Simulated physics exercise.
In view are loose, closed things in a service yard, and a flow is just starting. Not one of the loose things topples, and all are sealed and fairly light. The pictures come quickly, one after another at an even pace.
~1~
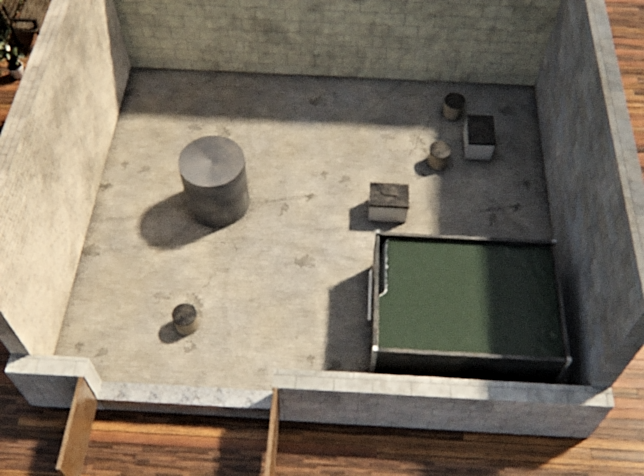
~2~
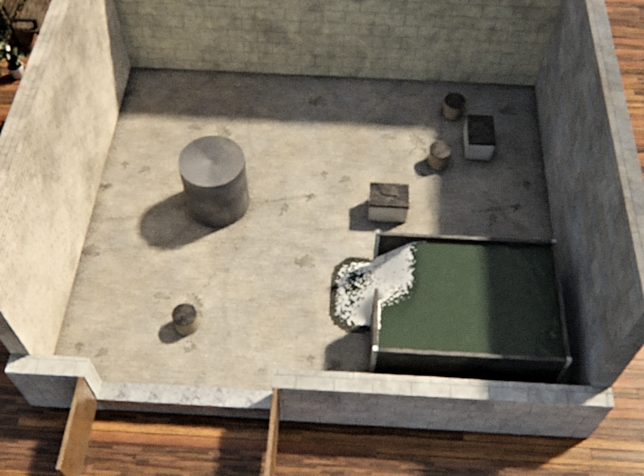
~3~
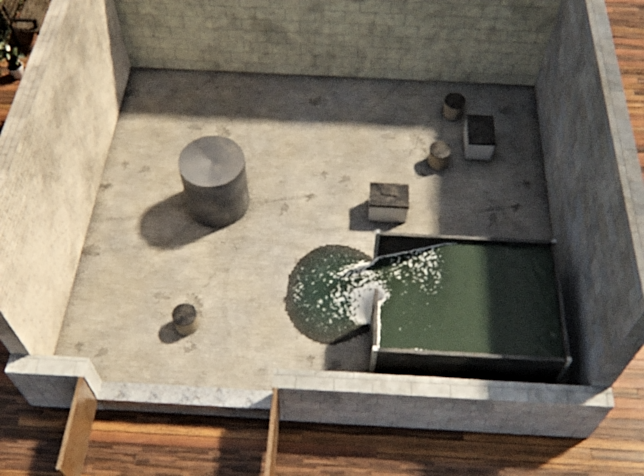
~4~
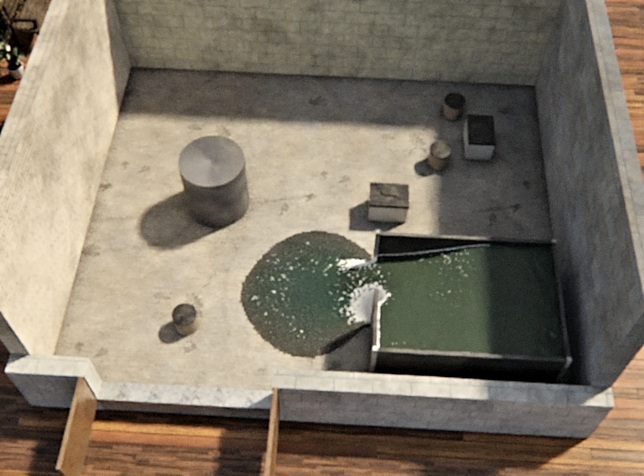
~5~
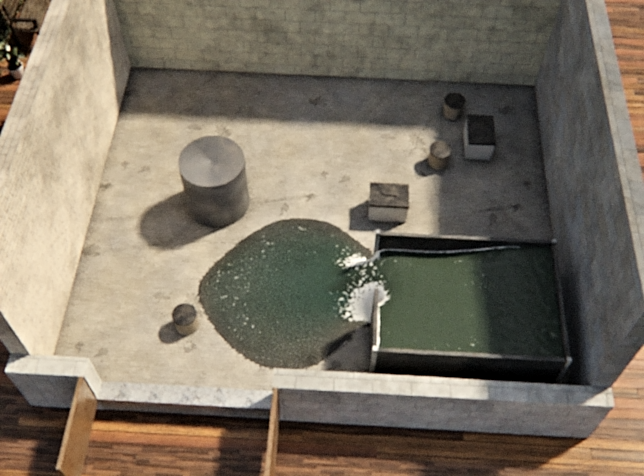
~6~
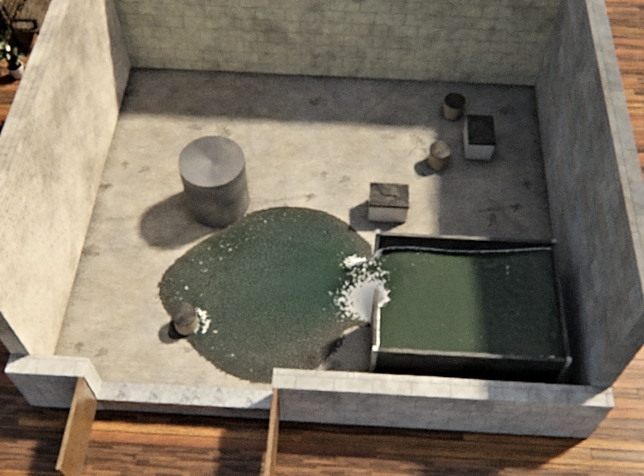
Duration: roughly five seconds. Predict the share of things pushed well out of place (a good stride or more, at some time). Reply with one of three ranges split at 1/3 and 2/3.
Under 1/3.
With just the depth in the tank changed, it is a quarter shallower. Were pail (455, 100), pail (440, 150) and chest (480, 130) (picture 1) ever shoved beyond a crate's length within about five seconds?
Taking them as listed, the first came up short, the second came up short and the third came up short.
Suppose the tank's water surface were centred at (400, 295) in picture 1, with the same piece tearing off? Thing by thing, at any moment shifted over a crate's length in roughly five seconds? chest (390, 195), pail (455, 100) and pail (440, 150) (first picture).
First never went far, then never went far, then never went far.
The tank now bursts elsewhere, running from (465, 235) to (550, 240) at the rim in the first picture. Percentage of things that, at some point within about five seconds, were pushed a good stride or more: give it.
I'd guess around 60 percent of them.
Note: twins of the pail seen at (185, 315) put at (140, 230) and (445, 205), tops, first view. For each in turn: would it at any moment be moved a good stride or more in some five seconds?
Taking them in order, the first one goes the distance and the second one never gets that far.
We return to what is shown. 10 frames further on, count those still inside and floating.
Count: 1.
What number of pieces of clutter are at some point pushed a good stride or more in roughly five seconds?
The count is 1.
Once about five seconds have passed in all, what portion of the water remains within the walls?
It comes to about 86 parts in a hundred.
A moment on, 0 of 5 are well off their spots; 0 afloat.
Next, 1 of 5 are well off their spots; 1 afloat.
Later, 1 of 5 are well off their spots; 1 afloat.
In the end, 1 of 5 are well off their spots, and 1 have been at some point; 0 afloat.
